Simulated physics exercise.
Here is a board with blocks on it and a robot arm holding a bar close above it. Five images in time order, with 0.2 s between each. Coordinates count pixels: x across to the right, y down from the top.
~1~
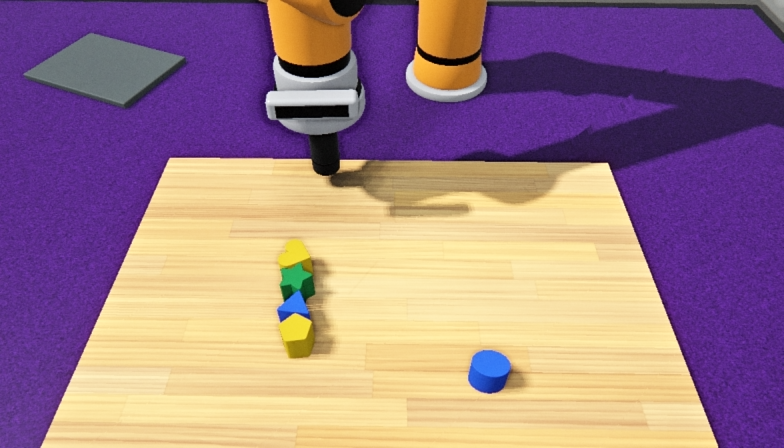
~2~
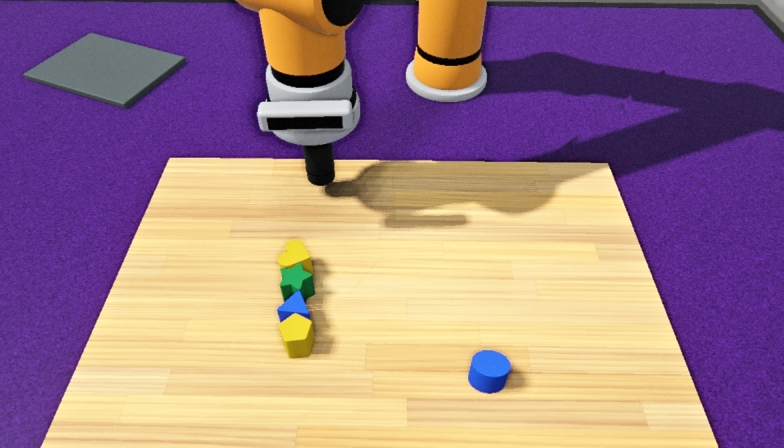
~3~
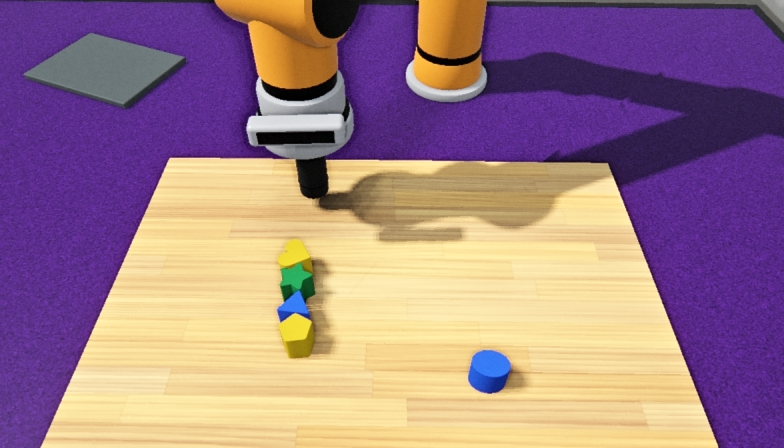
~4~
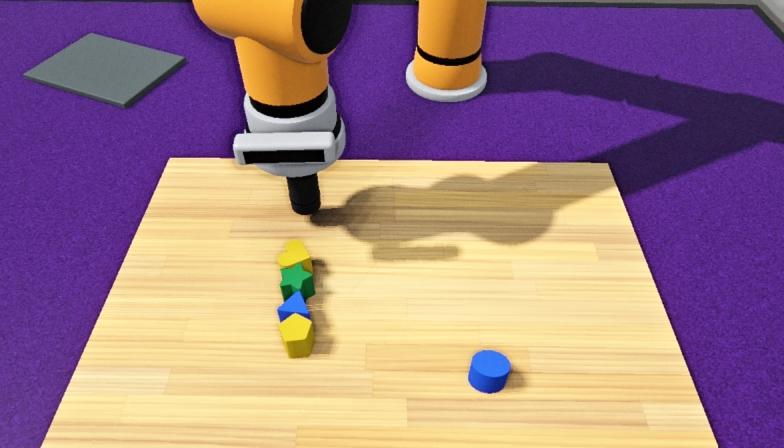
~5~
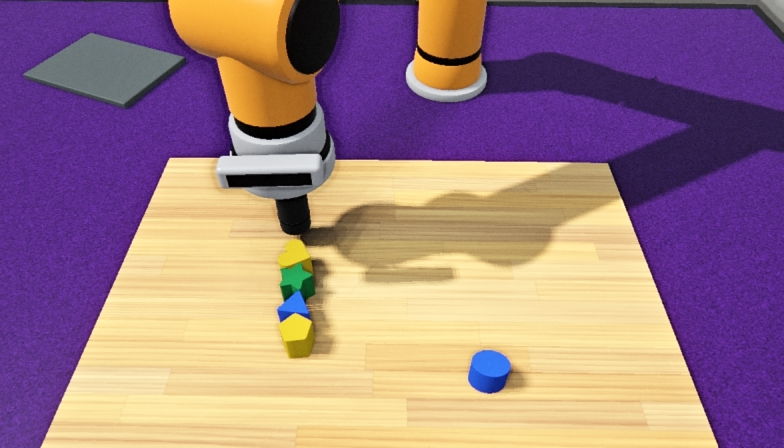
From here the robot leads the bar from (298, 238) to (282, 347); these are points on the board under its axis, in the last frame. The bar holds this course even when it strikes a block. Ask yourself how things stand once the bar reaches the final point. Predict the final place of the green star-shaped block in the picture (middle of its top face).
It will end up at (338, 331).
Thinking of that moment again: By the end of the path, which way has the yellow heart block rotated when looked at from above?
Prediction: Counterclockwise.
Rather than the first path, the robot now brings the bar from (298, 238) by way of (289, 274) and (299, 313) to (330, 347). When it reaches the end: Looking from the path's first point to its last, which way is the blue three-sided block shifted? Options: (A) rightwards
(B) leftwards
I'll go with B - leftwards.
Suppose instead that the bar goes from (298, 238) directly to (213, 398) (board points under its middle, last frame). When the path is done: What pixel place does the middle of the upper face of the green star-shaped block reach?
My estimate: (315, 304).
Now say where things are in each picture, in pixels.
Bar's lower end (327, 168); yellow heart block (294, 253); green star-shaped block (295, 276); blue three-sided block (295, 304); yellow pentagon (295, 327), in the first frame.
Bar (322, 177); blocks still, in the second frame.
Bar (315, 190); blocks still, in the third frame.
Bar (307, 206); blocks still, in the fourth frame.
Bar (296, 225); yellow heart block (294, 253); green star-shaped block (295, 276); blue three-sided block (295, 304); yellow pentagon (295, 327), in the fifth frame.
What follows on the original path. One third of the way, bar (290, 258); yellow heart block (295, 278), turned 15° anticlockwise; green star-shaped block (305, 299), turned 15° anticlockwise; blue three-sided block (310, 321), turned 40° clockwise; yellow pentagon (293, 338), turned 20° clockwise.
Two thirds of the way, bar (284, 295); yellow heart block (300, 313), turned 50° anticlockwise; green star-shaped block (325, 325), turned 50° anticlockwise; blue three-sided block (334, 347), turned 15° clockwise; yellow pentagon (292, 344), turned 35° clockwise.
At the end, bar (279, 336); yellow heart block (307, 340), turned 115° anticlockwise; green star-shaped block (338, 331), turned 95° anticlockwise; blue three-sided block (345, 354), turned 35° clockwise; yellow pentagon (297, 368), turned 110° clockwise.
